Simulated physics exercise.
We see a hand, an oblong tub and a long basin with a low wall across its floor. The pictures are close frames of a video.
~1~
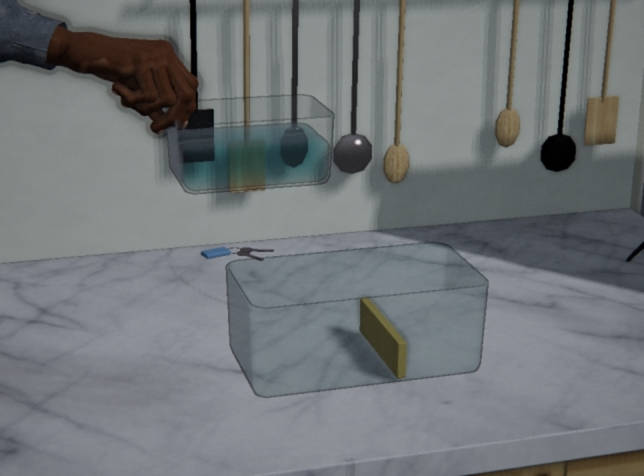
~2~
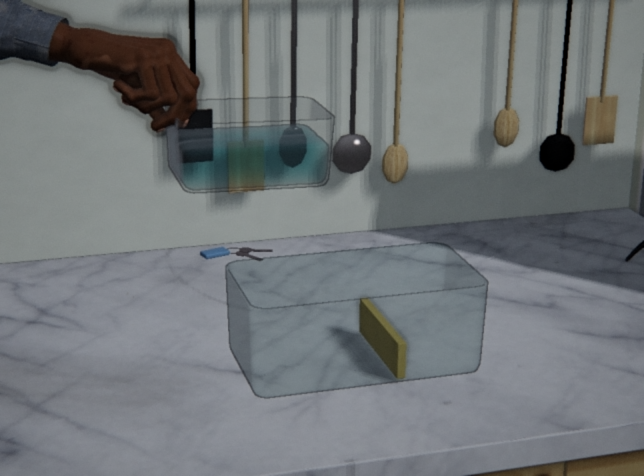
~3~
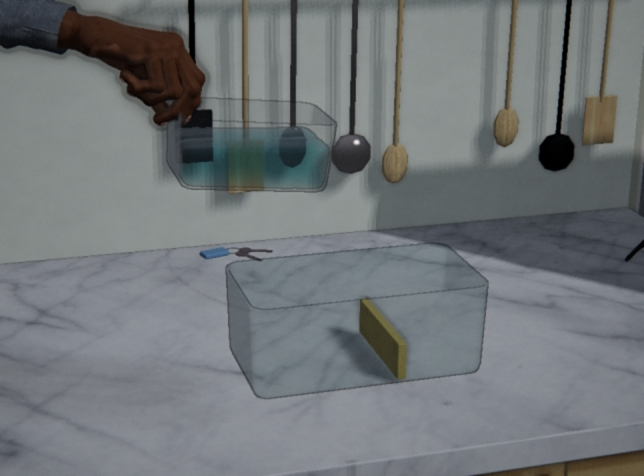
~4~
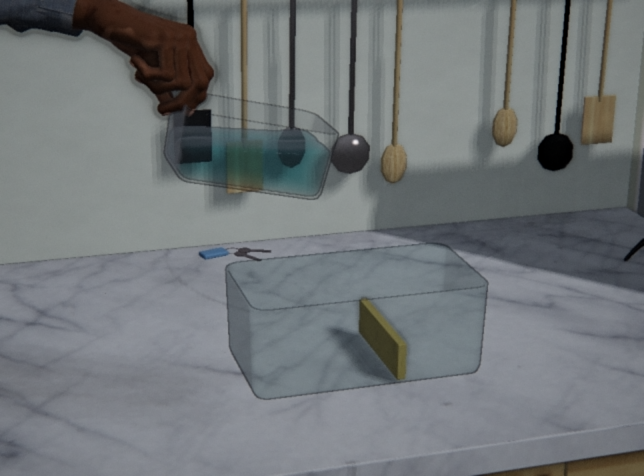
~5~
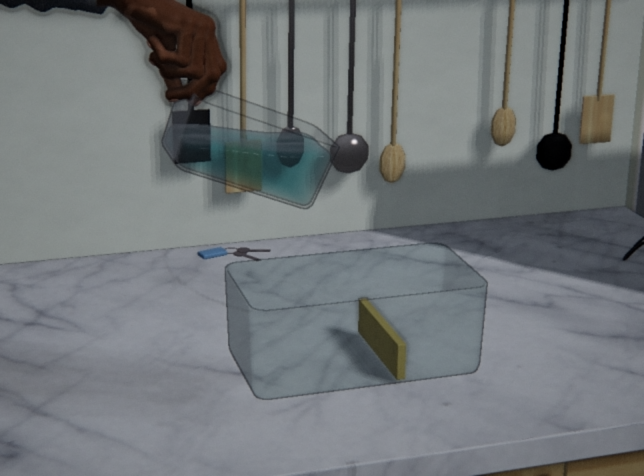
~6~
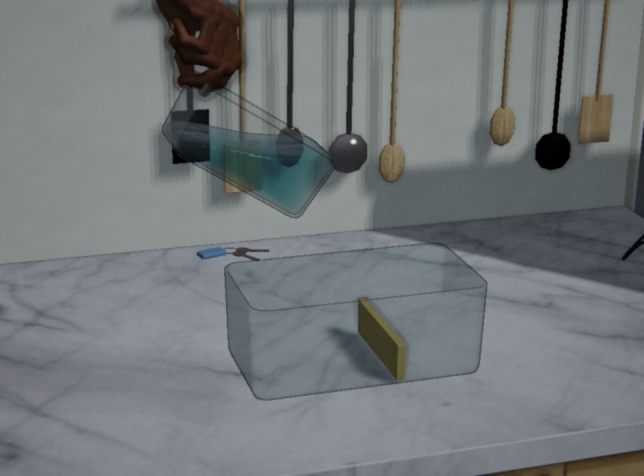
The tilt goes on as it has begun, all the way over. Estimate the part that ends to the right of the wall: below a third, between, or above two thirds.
It comes to less than a third.
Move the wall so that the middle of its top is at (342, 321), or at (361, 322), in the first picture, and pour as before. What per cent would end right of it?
In turn 60 and 40 in a hundred.
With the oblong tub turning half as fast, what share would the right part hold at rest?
It comes to 35 per cent or so.
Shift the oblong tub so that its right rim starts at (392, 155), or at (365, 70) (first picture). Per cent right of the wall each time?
About 60 and 50 per cent.
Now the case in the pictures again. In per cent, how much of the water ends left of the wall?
Roughly 80 in a hundred.
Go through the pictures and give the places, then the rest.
In the first picture, tilt 0°; pouring edge (323, 107); surface from (174, 141) to (318, 132); the long basin's rim runs from (238, 286) to (467, 264); the wall's top is at (383, 321).
In the second picture, tilt 1°; pouring edge (323, 109); surface from (174, 141) to (318, 133).
In the third picture, tilt 6°; pouring edge (325, 115); surface from (174, 140) to (319, 136).
In the fourth picture, tilt 13°; pouring edge (327, 125); surface from (175, 138) to (320, 139).
In the fifth picture, tilt 22°; pouring edge (328, 138); surface from (174, 136) to (322, 142).
In the sixth picture, tilt 33°; pouring edge (326, 154); surface from (173, 130) to (325, 145).
A moment on, the oblong tub is tipped on its side and 22 per cent is still to pour, 22 is left of the wall and 1 right of it.
Next, the oblong tub is tipped right over and 5 per cent is still to pour, 79 is left of the wall and 10 right of it.
Then the oblong tub is tipped right over and 1 per cent is still to pour, 74 is left of the wall and 14 right of it.
Later the oblong tub is tipped right over and 0 per cent is still to pour, 80 is left of the wall and 15 right of it.
In the end 80 per cent lies left of the wall, 16 right of it and 5 outside.
